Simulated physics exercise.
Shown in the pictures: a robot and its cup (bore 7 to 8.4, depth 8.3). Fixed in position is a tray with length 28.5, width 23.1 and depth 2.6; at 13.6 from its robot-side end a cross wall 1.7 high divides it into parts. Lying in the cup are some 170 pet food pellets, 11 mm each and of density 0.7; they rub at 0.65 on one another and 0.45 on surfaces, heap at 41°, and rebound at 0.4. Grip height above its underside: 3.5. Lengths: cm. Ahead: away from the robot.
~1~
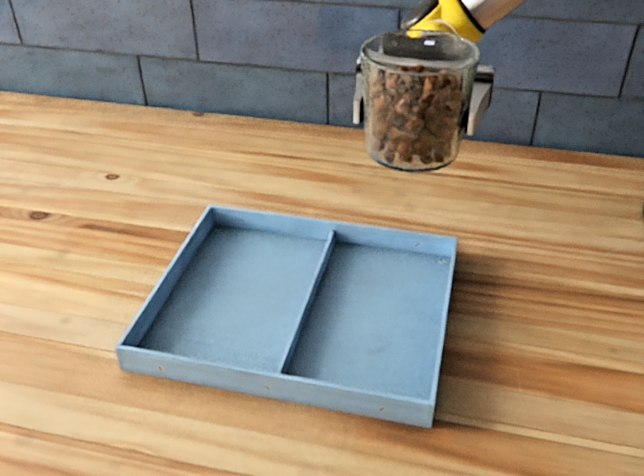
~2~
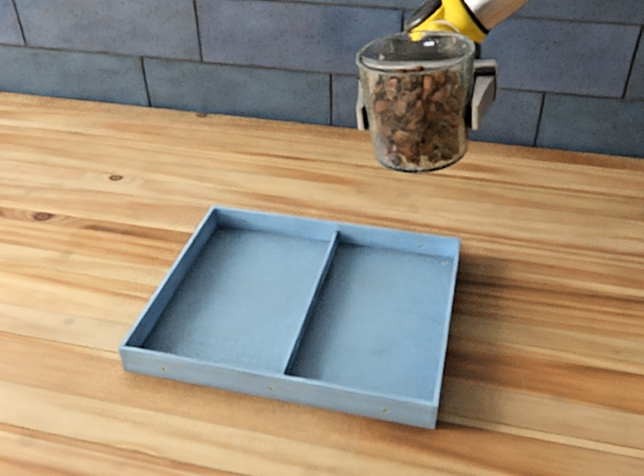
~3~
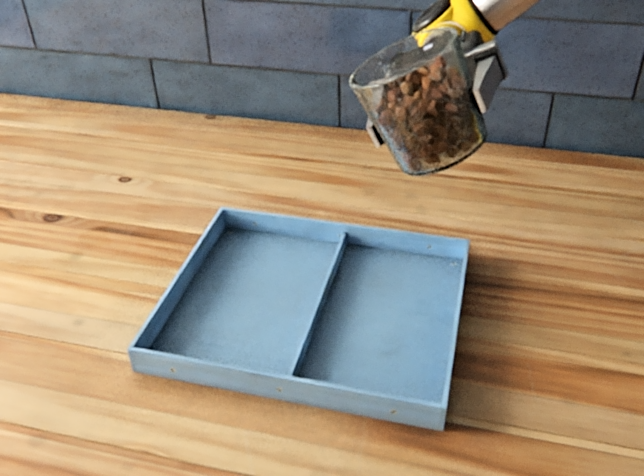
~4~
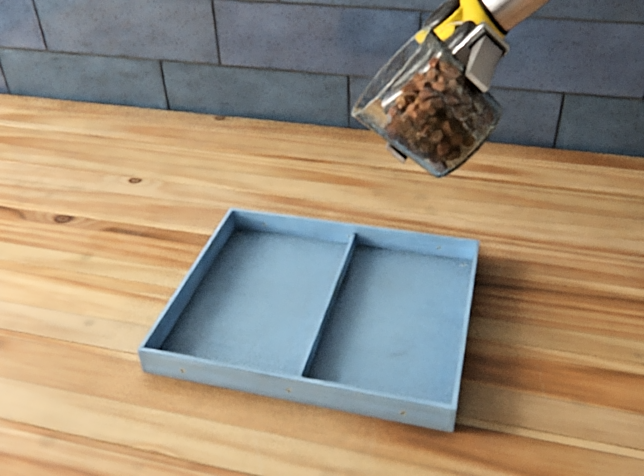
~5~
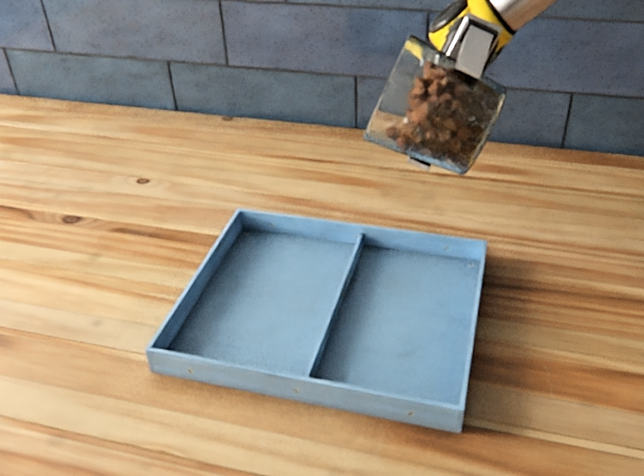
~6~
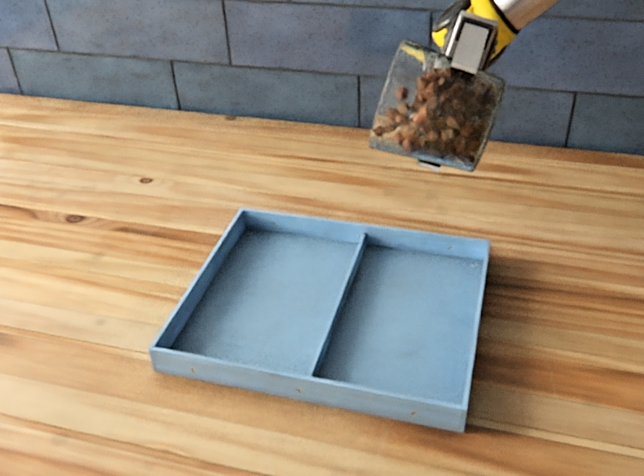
The video shows a robot gripper holding a clear cup of brown pellets above a blue two-compartment tray on a wooden surface, steadily tilting the cup onto its side while the pellets shift inside and the view drifts slightly.
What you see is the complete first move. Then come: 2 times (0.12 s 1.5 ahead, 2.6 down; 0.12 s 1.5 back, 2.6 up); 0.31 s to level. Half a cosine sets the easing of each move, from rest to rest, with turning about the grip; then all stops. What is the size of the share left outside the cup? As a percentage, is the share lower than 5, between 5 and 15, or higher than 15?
The share is lower than 5 per cent.
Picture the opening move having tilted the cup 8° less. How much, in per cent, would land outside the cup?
Then something close to 0 in a hundred.
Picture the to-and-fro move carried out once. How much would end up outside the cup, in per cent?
Near 0 per cent.
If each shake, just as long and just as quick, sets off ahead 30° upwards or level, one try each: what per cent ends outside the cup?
Try one gives about 45 in a hundred, try two about 35 in a hundred.
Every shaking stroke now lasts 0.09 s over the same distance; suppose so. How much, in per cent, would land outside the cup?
That gives about 10 percent.
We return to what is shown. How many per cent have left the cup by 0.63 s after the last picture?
0 %.
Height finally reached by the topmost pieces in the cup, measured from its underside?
Roughly 8.0 cm.
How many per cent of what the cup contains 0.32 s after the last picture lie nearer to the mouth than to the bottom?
Something like 35 percent sits in that half.
Then, 0.32 s after the last picture, tilted 76° forward, highest piece 24 above the table; 173 in the cup, 1 in flight or on a rim.
Then, 0.63 s after the last picture, tilted 39° forward, highest piece 26 above the table; 171 in the cup, 3 in the far-side part.
Then, 0.99 s after the last picture, level, highest piece 28 above the table; 171 in the cup, 3 in the far-side part.
Then, 2.04 s after the last picture, level, highest piece 28 above the table; 171 in the cup, 3 in the far-side part.
Final count, 171 in the cup, 3 in the far-side part. That is 2 % outside the cup.
